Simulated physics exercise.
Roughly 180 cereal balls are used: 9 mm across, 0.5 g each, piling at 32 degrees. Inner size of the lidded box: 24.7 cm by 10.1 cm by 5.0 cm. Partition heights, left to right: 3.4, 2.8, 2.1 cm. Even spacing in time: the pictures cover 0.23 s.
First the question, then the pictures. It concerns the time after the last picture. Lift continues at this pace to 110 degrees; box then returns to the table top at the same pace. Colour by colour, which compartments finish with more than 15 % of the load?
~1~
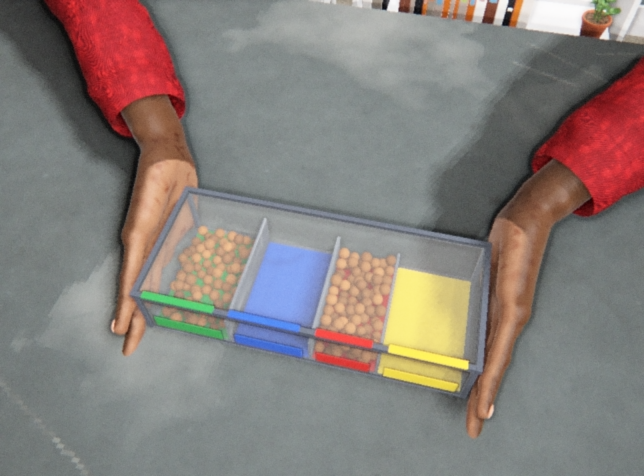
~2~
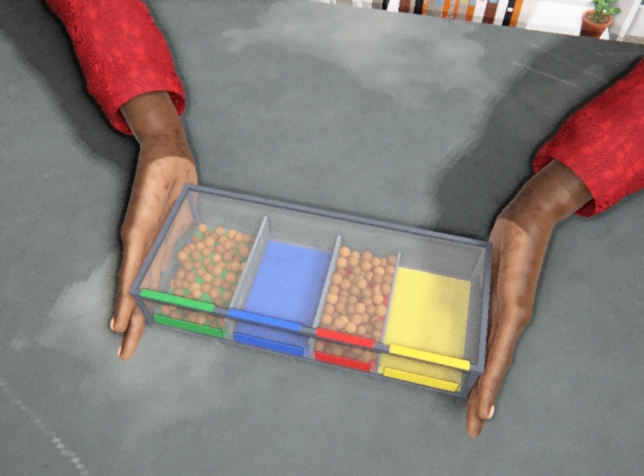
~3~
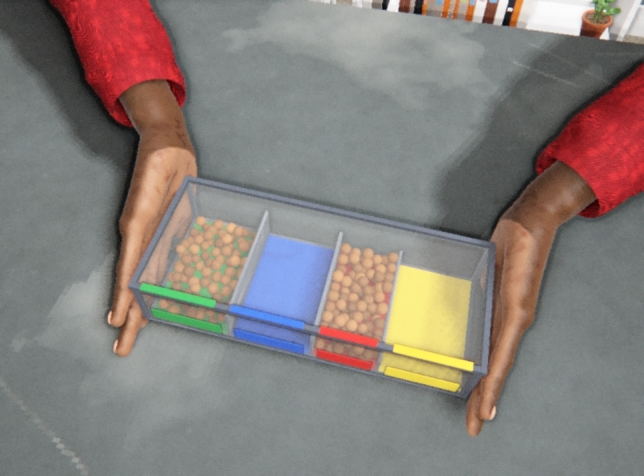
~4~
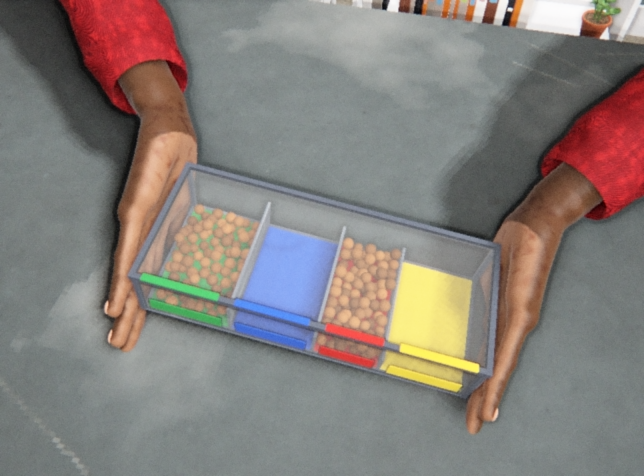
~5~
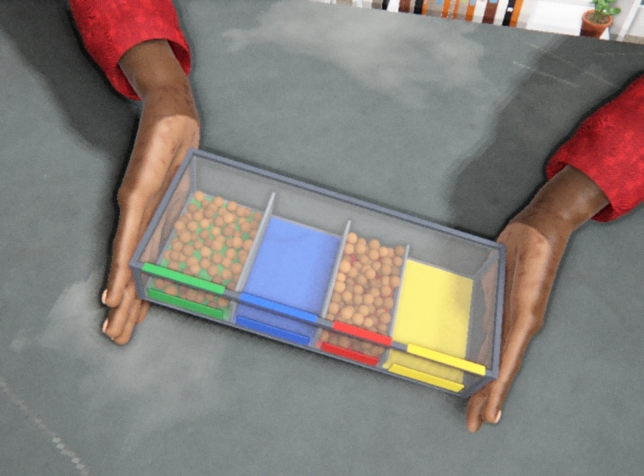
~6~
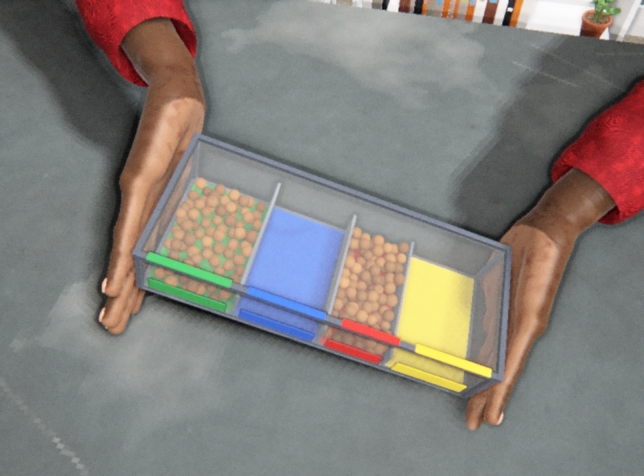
Red compartment: No, blue compartment: No, green compartment: Yes, yellow compartment: Yes.
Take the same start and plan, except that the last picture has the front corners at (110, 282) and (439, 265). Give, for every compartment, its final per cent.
That leaves red with 5 percent, blue with 5, green with 90 and yellow with 0 percent.
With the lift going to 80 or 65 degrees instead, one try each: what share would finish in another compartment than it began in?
Try one gives around 35 %, try two around 10 %.
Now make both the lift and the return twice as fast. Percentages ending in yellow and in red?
That gives yellow 70 percent and red 0 percent.
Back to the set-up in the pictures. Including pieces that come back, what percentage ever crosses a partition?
75 per cent, give or take.
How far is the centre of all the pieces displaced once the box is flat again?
I'd put the distance at roughly 8.0 cm.
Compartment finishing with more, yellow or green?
Yellow comes out ahead.
Then, 1.08 s after the last picture, tilt 110 degrees; red 15 %, blue 10 %, green 35 %, yellow 40 %.
Then, 1.80 s after the last picture, tilt 50 degrees; blue 5 %, green 25 %, yellow 70 %.
Then, 2.55 s after the last picture, tilt 0 degrees; blue 5 %, green 25 %, yellow 70 %.
In the end, red 0 %, blue 5 %, green 25 %, yellow 70 %.
